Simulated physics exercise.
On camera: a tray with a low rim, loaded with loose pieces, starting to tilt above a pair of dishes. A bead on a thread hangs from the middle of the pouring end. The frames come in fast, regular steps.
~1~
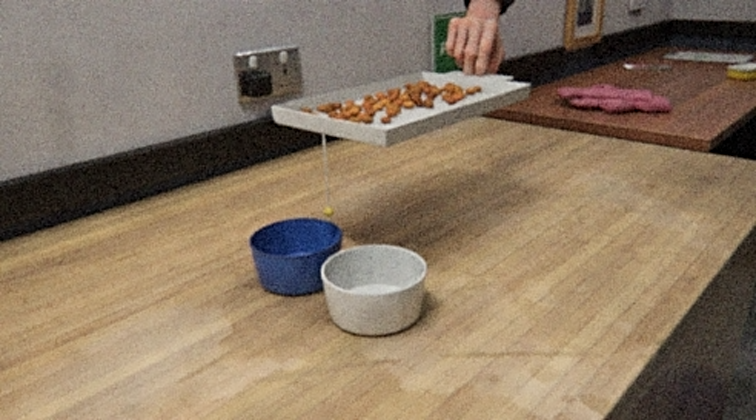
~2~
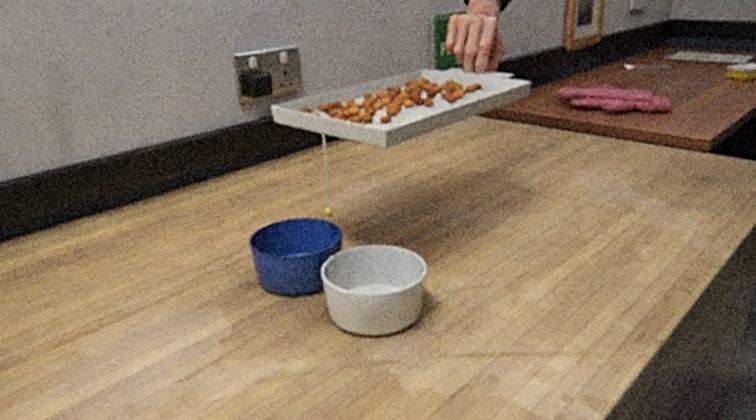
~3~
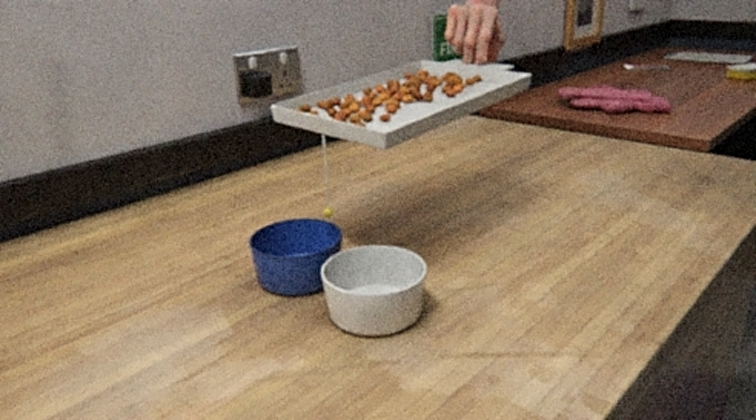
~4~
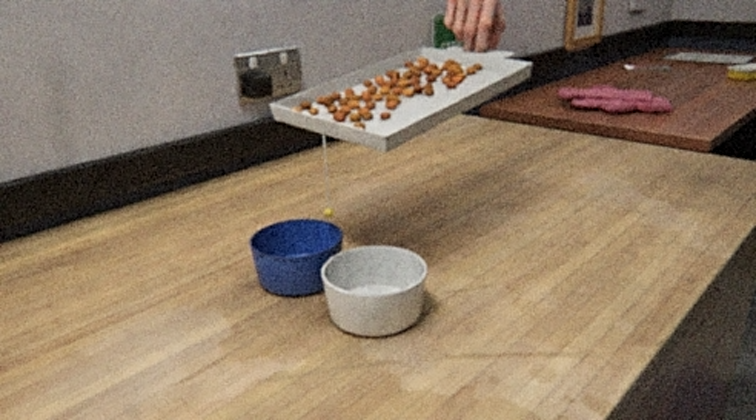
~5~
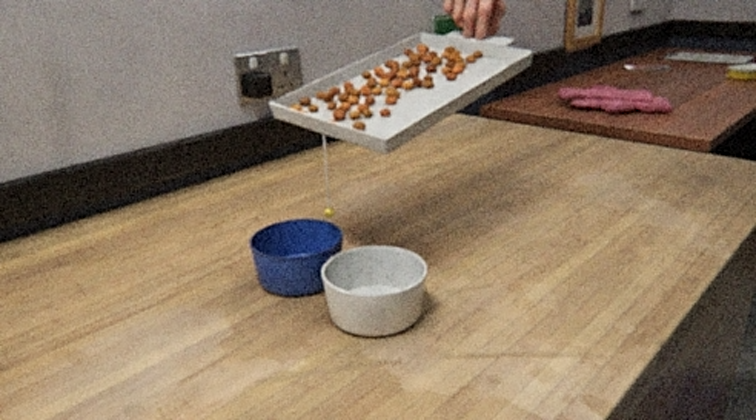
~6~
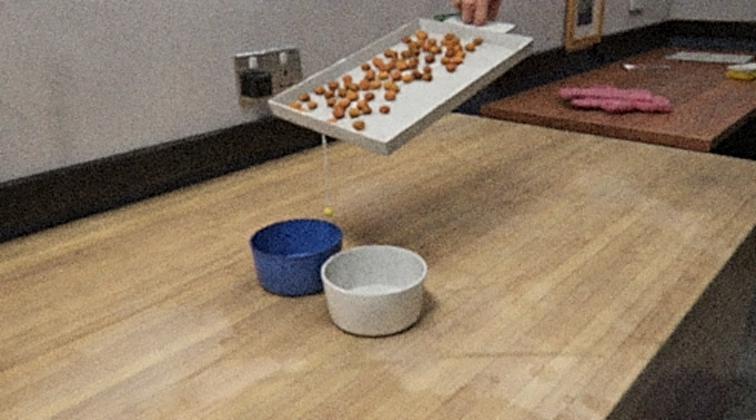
A pale wood worktop beside a grey wall with a socket is seen from slightly above, with a darker reddish-brown surface behind it holding something pink. A blue dish on the left and a speckled off-white one sit close together, below a white rimmed tray of brown pieces with a bead hanging from its edge. A hand at the tray's far end steadily tilts it, its near right corner lowest, while the camera stays still.
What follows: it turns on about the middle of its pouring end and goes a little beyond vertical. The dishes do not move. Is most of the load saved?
They take over half between them.
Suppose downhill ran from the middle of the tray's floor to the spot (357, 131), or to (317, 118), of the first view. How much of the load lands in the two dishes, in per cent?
Roughly 90 per cent, and 10 per cent.
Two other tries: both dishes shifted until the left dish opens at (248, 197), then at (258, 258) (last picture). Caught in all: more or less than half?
In turn: The smaller part; under half.
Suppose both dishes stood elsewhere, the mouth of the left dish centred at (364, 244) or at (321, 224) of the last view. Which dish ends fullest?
In turn: Left; the right dish.
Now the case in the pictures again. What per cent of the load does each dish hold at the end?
The left dish has 20 per cent, the right dish has 50.
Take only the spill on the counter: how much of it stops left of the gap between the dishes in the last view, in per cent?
It comes to 10 per cent or so.
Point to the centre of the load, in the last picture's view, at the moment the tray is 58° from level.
Roughly at (360, 115).
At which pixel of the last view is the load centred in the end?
Roughly at (361, 292).
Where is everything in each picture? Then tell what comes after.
Corners of the pouring end (274, 106) and (386, 129), level; middle of the load (404, 99), bits of cat kibble; left dish (261, 269); right dish (338, 306); bead on its thread (329, 212), in the first frame.
Corners of the pouring end (274, 106) and (386, 130), level; middle of the load (404, 97), in the second frame.
Corners of the pouring end (273, 105) and (385, 132), tipped barely, lowest at the right corner; middle of the load (387, 93), in the third frame.
Corners of the pouring end (273, 104) and (385, 135), tipped a little, lowest at the right corner; middle of the load (387, 86), in the fourth frame.
Corners of the pouring end (272, 102) and (385, 138), tipped a little, lowest at the right corner; middle of the load (386, 78), in the fifth frame.
Corners of the pouring end (271, 101) and (385, 140), tipped clearly, lowest at the right corner; middle of the load (402, 66); left dish (261, 269); right dish (338, 307), in the sixth frame.
Just after the last frame, tray tipped steeply; almost all on the tray; just a few in the air.
A moment on, tray tipped right over; roughly a third on the tray; roughly a third in the right dish; about a tenth in the left dish; about a tenth outside both; about a tenth in the air.
Further on, tray tipped past a quarter turn; roughly half in the right dish; roughly a quarter in the left dish; roughly a third outside both.
When it is over, tray tipped past a quarter turn; roughly half in the right dish; roughly a quarter in the left dish; roughly a third outside both.
